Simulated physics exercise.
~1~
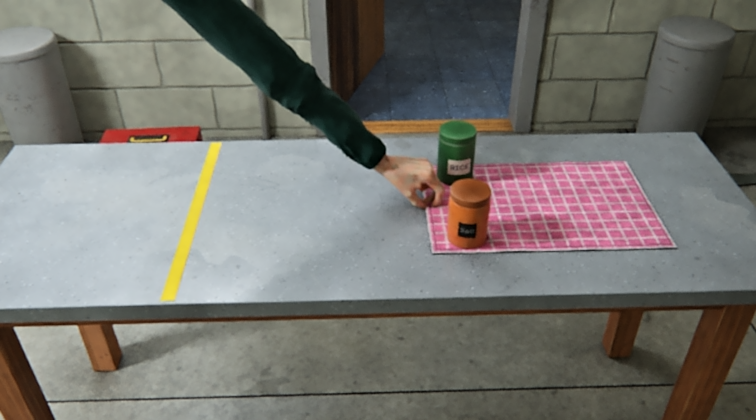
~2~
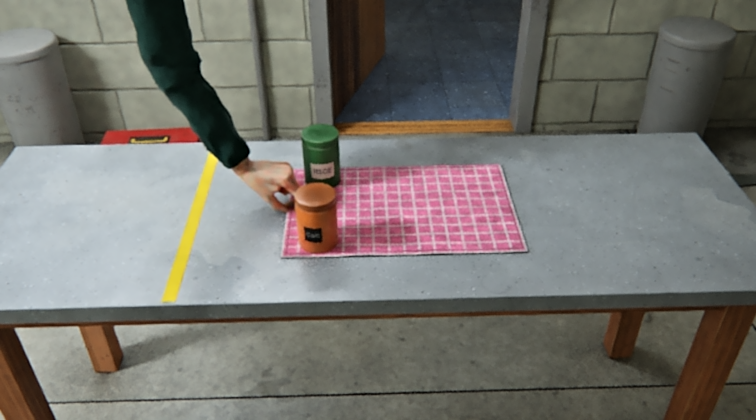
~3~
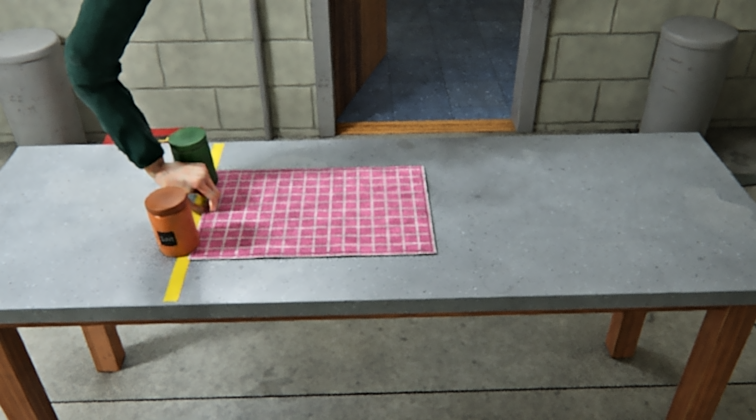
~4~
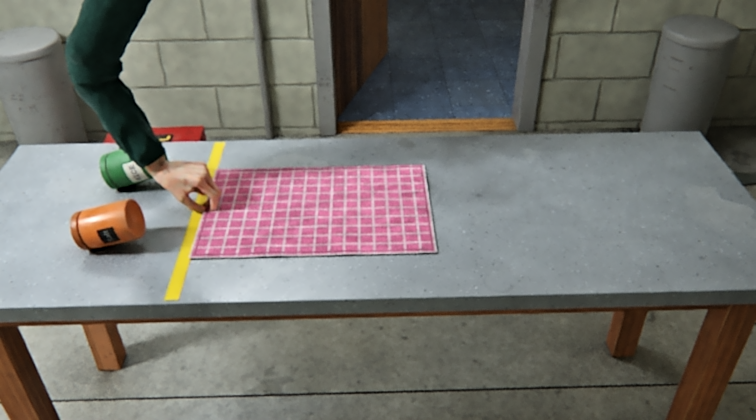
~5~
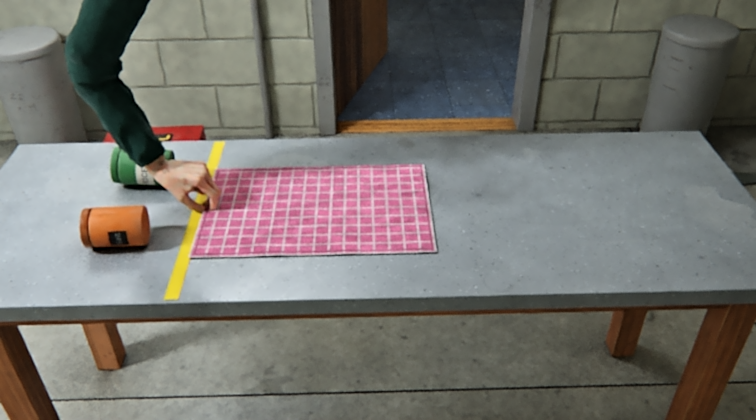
We see a hand drag a pink checked place mat leftward across a gray table, carrying an upright green jar and orange jar, until its edge stops at a yellow tape line; both jars slide off ahead of it and topple, ending on their sides beyond the tape.
